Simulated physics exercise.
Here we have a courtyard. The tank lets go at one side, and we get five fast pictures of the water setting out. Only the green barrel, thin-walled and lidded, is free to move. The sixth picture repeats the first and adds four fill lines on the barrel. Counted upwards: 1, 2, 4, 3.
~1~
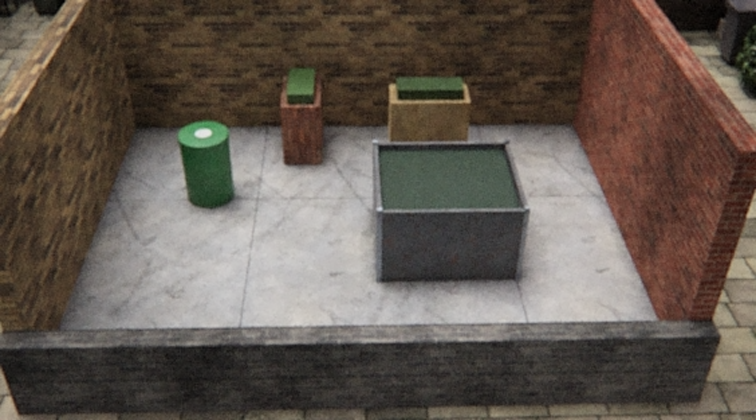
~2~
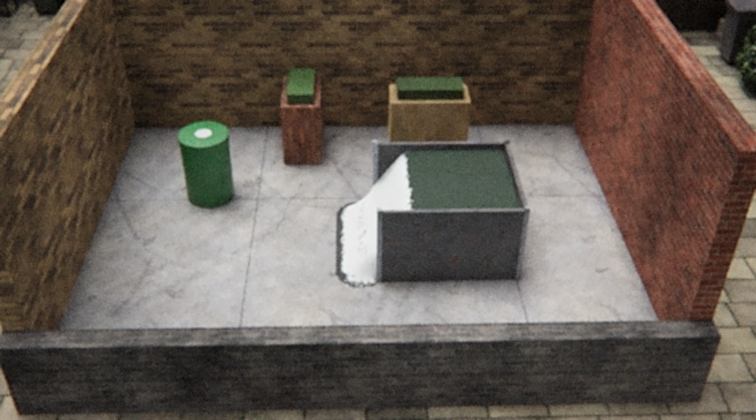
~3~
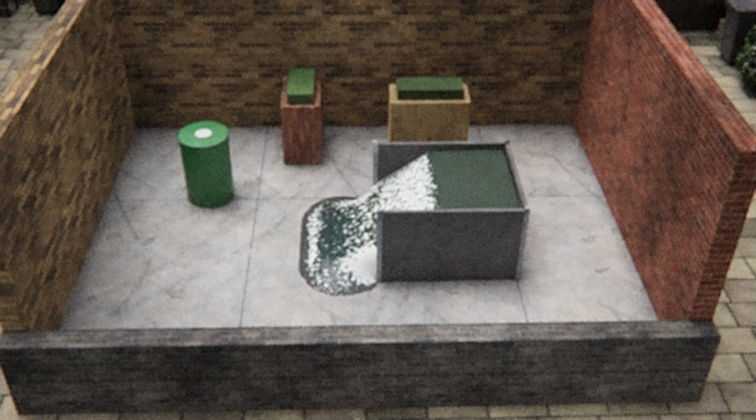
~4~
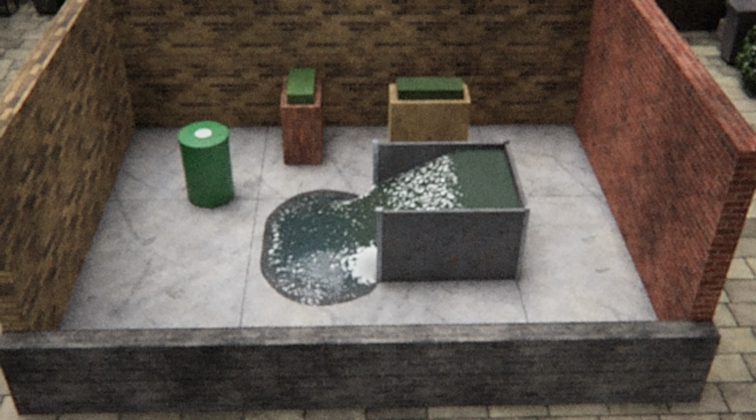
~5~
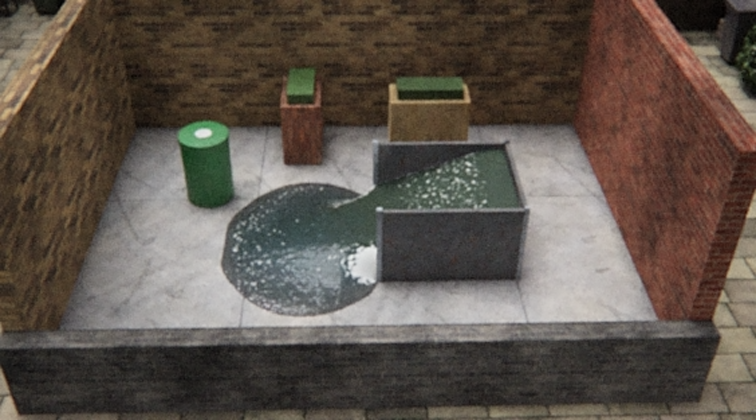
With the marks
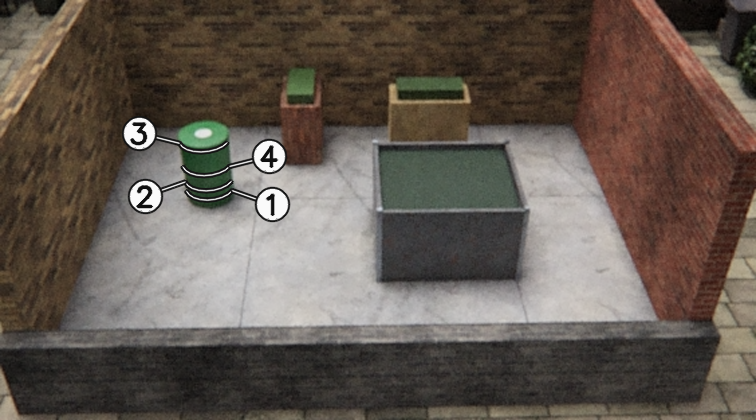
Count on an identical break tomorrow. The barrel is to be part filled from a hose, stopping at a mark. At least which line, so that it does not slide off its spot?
Take 4.
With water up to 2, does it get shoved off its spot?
Yes.
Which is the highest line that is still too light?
2 it is.
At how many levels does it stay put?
Two.
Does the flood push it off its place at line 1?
Yes.
On the marked copy, 1 at (207, 200); 2 at (206, 190); 3 at (201, 151); 4 at (204, 175); from the bottom up 1, 2, 4, 3.
Choosing 1, it is pushed about twice its own width away.
Choosing 2, it is pushed about half its own width away.
Choosing 3, it does not move.
Choosing 4, it does not move.
